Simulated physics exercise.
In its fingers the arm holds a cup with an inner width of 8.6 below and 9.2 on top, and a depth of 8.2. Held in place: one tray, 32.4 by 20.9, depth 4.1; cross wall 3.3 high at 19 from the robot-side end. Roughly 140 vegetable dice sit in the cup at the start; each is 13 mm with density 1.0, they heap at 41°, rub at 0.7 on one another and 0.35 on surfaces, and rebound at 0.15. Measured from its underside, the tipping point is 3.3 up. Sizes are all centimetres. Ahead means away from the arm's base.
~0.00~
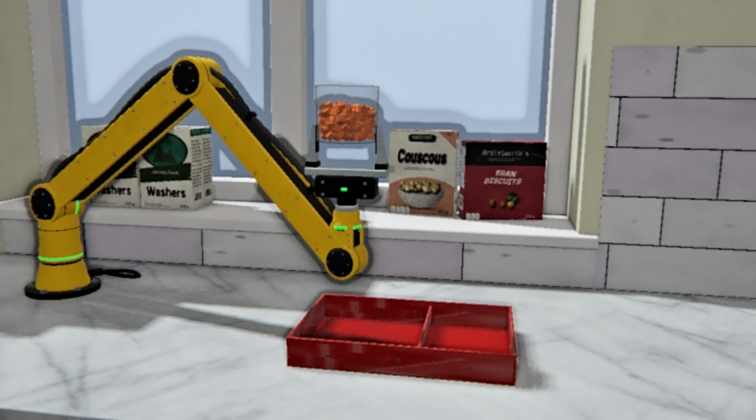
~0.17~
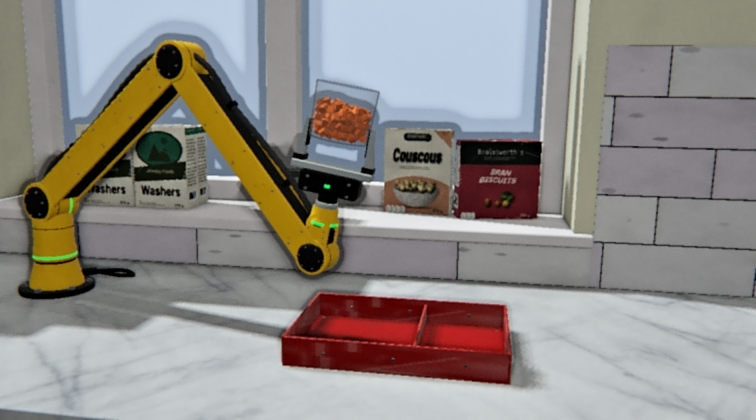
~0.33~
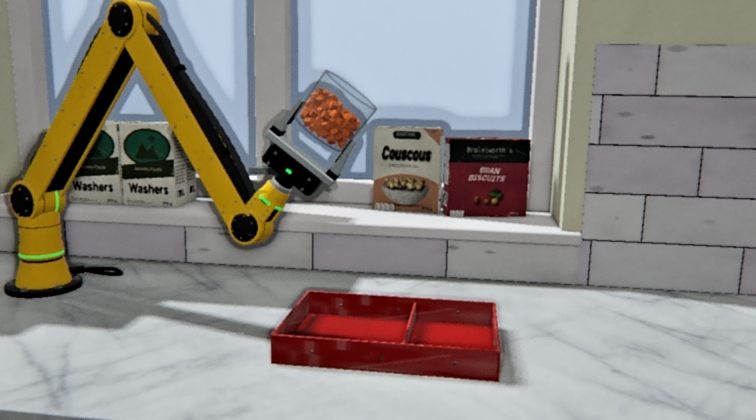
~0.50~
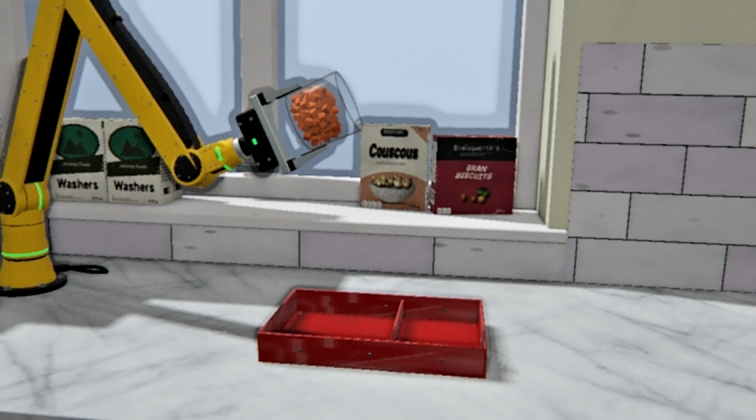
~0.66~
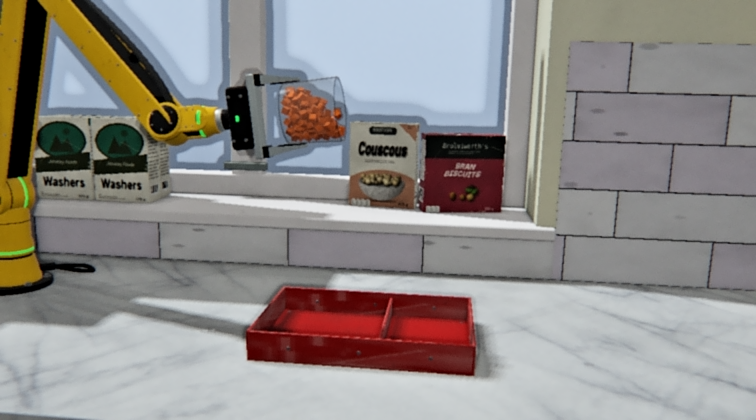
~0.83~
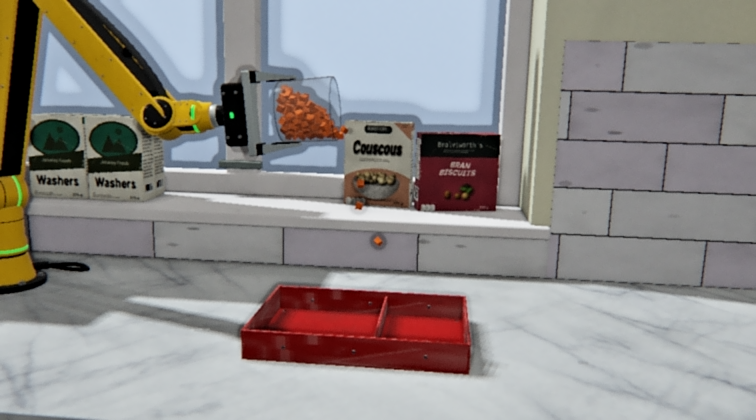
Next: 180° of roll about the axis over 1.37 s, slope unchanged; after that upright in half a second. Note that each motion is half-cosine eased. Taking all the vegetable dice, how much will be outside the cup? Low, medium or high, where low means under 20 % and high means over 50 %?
Medium.
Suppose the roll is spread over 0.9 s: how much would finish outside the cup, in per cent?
Estimated share: Close to 25 %.
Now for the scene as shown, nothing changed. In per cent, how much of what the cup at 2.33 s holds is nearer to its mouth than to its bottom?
Around 35 per cent.
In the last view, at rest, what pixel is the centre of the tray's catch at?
Near (365, 330).
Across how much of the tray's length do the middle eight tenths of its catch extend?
Around 14 cm.
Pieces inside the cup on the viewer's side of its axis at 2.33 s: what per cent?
Reading: Roughly 30 percent.
After 1.58 s, tipped 85°, highest piece 39 above the table; 134 in the cup, 3 in the robot-side part, 2 in the far-side part, 3 in flight or on a rim.
After 2.33 s, tipped 72°, highest piece 38 above the table; 102 in the cup, 26 in the robot-side part, 9 in the far-side part, 5 in flight or on a rim.
After 2.90 s, upright, highest piece 40 above the table; 102 in the cup, 31 in the robot-side part, 9 in the far-side part.
After 3.60 s, upright, highest piece 40 above the table; 102 in the cup, 31 in the robot-side part, 9 in the far-side part.
In the end, 102 in the cup, 31 in the robot-side part, 9 in the far-side part. That is 28 % outside the cup.
